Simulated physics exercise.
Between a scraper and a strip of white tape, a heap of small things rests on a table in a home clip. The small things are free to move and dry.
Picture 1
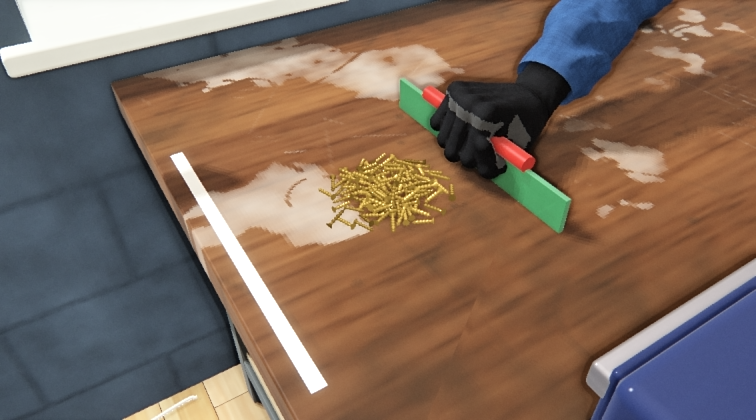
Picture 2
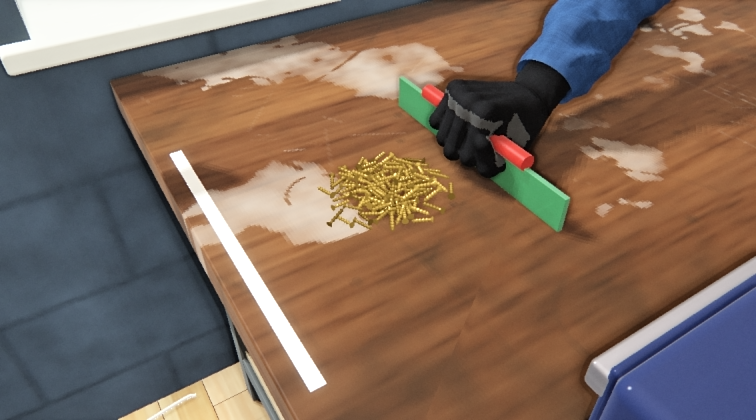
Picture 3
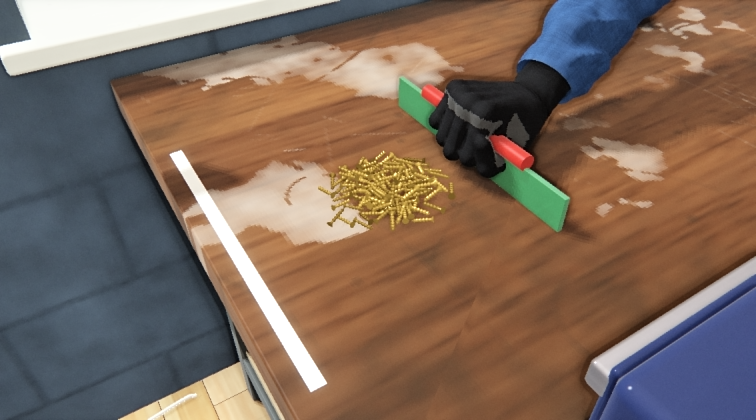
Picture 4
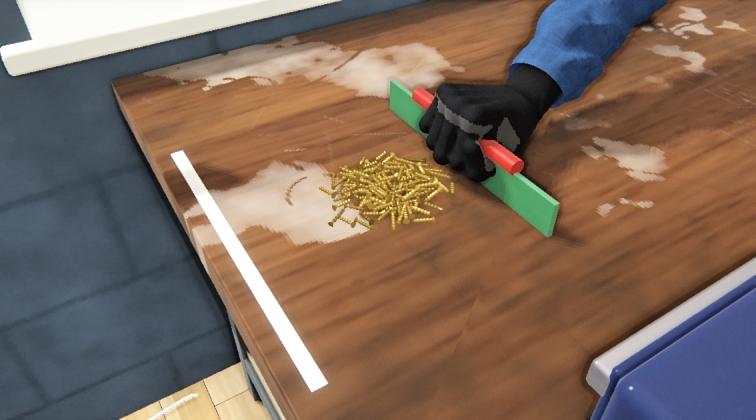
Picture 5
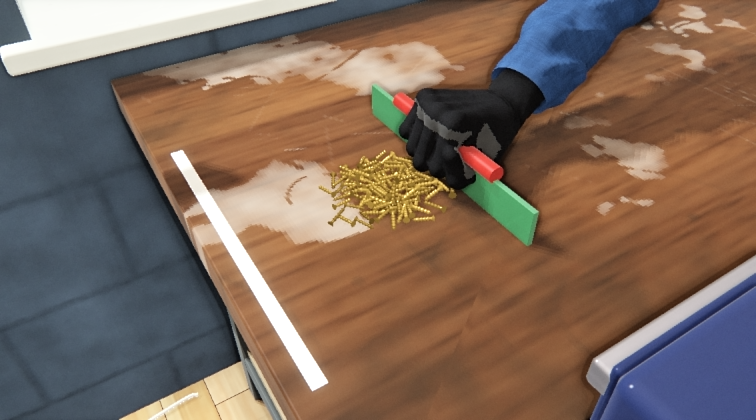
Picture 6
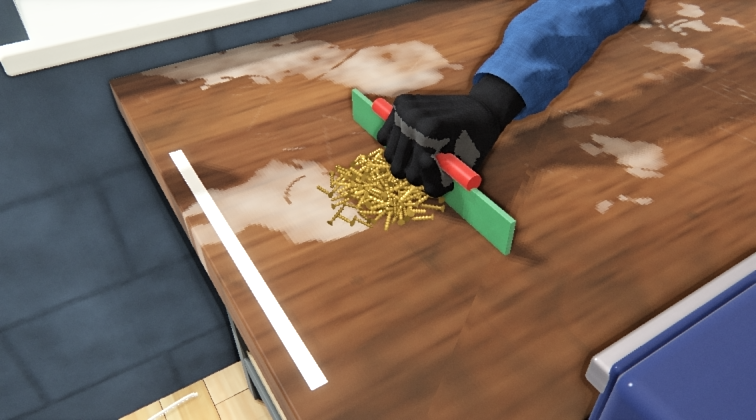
A green scraper held in a black-gloved hand rested at first on a wooden table, then slid left toward a white tape strip and began nudging the near side of a brass screw heap.
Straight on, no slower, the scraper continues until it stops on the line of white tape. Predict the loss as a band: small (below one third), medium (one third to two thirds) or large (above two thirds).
Large.
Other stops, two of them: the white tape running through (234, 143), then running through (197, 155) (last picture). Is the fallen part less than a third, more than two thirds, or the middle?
Under a third, then the middle third.
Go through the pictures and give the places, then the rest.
The first picture shows scraper at (550, 204), at rest; white tape at (182, 163), about two fingers from the edge; edge at (210, 264); the heap at (396, 189), brass screws.
The second picture shows scraper at (549, 203), at rest.
The third picture shows scraper at (549, 203), at rest; the heap at (395, 188).
The fourth picture shows scraper at (539, 208).
The fifth picture shows scraper at (519, 216); the heap at (396, 187).
The sixth picture shows scraper at (496, 225); white tape at (181, 160); edge at (209, 261); the heap at (388, 187), about a third pushed along.
Soon, scraper still moving, near (326, 182); heap all on the table, its front near (267, 253).
A while on, scraper stopped at the white tape; heap about two thirds over the edge.
Towards the end, scraper stopped at the white tape; heap nearly all over the edge.
Finally, scraper stopped at the white tape; heap nearly all over the edge.
